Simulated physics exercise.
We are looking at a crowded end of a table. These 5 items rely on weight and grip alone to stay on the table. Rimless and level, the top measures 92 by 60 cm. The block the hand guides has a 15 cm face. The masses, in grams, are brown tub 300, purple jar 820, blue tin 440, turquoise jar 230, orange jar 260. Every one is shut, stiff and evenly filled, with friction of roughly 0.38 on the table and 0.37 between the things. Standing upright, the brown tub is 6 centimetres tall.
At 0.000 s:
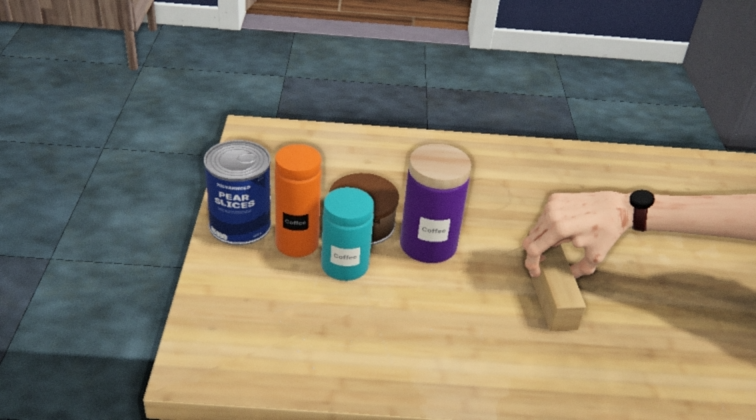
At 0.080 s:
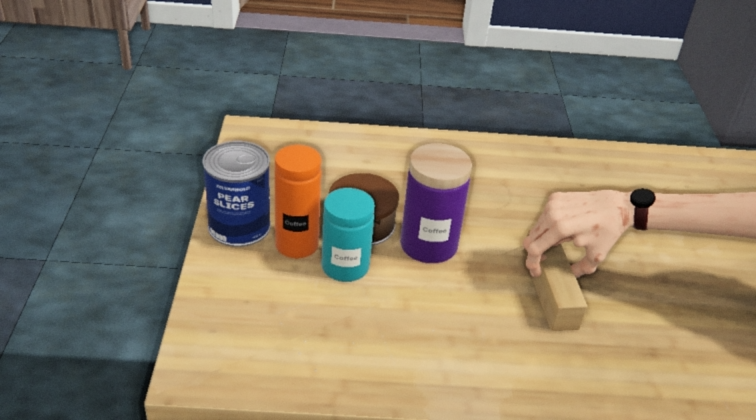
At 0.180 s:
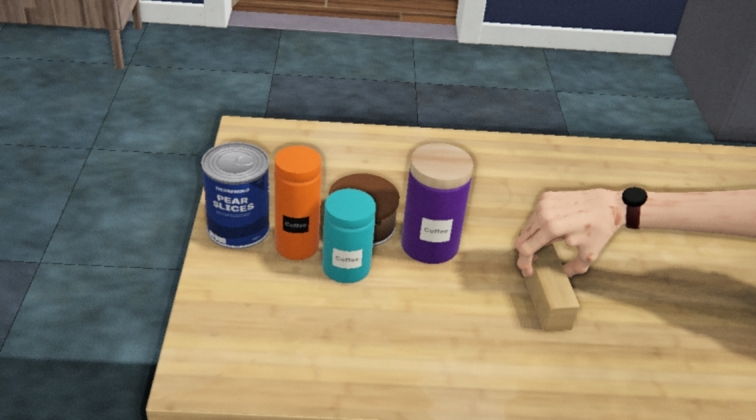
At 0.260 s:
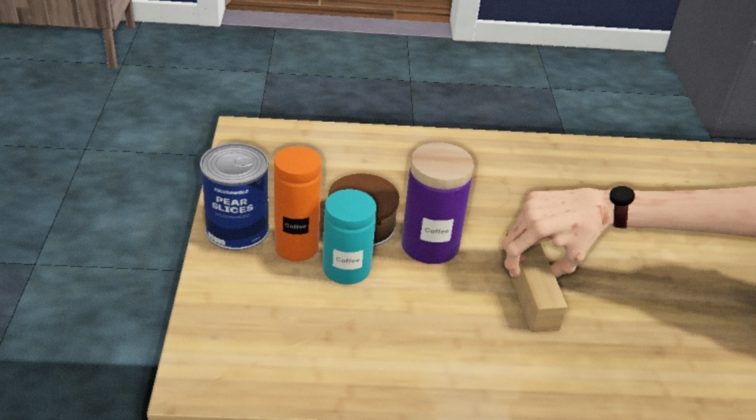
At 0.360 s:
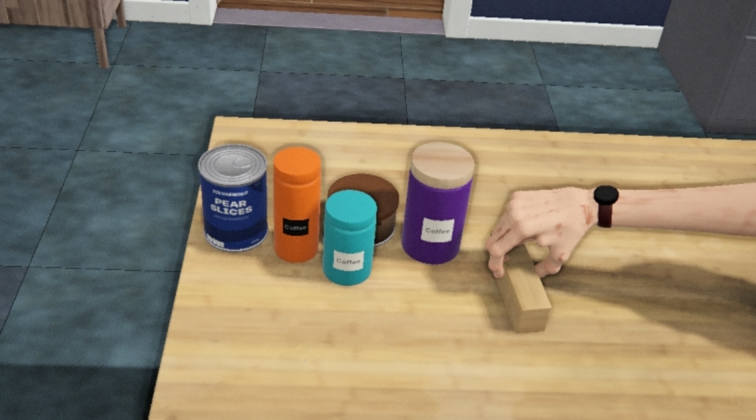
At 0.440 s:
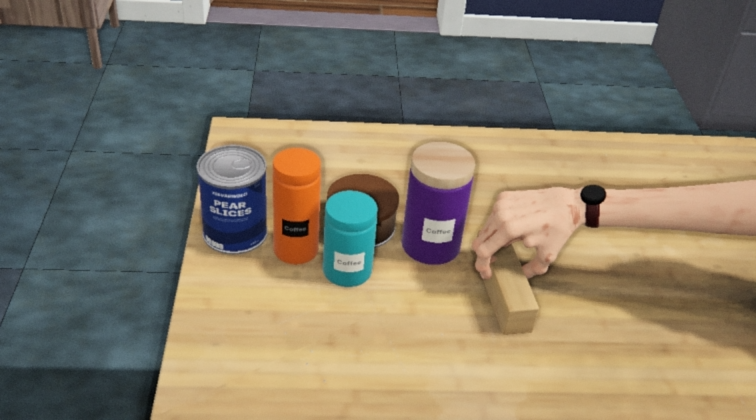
A hand wearing a dark watch held still at first, then slid a small wooden block a short way left across the table toward a group of closed jars and tins, which stayed standing.
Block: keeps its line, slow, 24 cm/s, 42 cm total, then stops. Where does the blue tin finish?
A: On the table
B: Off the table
A.
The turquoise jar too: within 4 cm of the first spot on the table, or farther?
The turquoise jar gets shifted.
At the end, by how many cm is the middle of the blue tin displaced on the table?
The shift is close to 0 cm.
After 1.14 s, block slid 25 cm; purple jar slid 4 cm; turquoise jar slid 2 cm; brown tub slid 2 cm.
After 1.44 s, block slid 32 cm; turquoise jar slid 10 cm; purple jar slid 4 cm; brown tub slid 2 cm.
At rest (2.3 s), not toppled but over 4 cm from the start, turquoise jar; the other 4 in place, give or take 4 cm. Seen from the same camera at the end, blue tin near (234, 200).
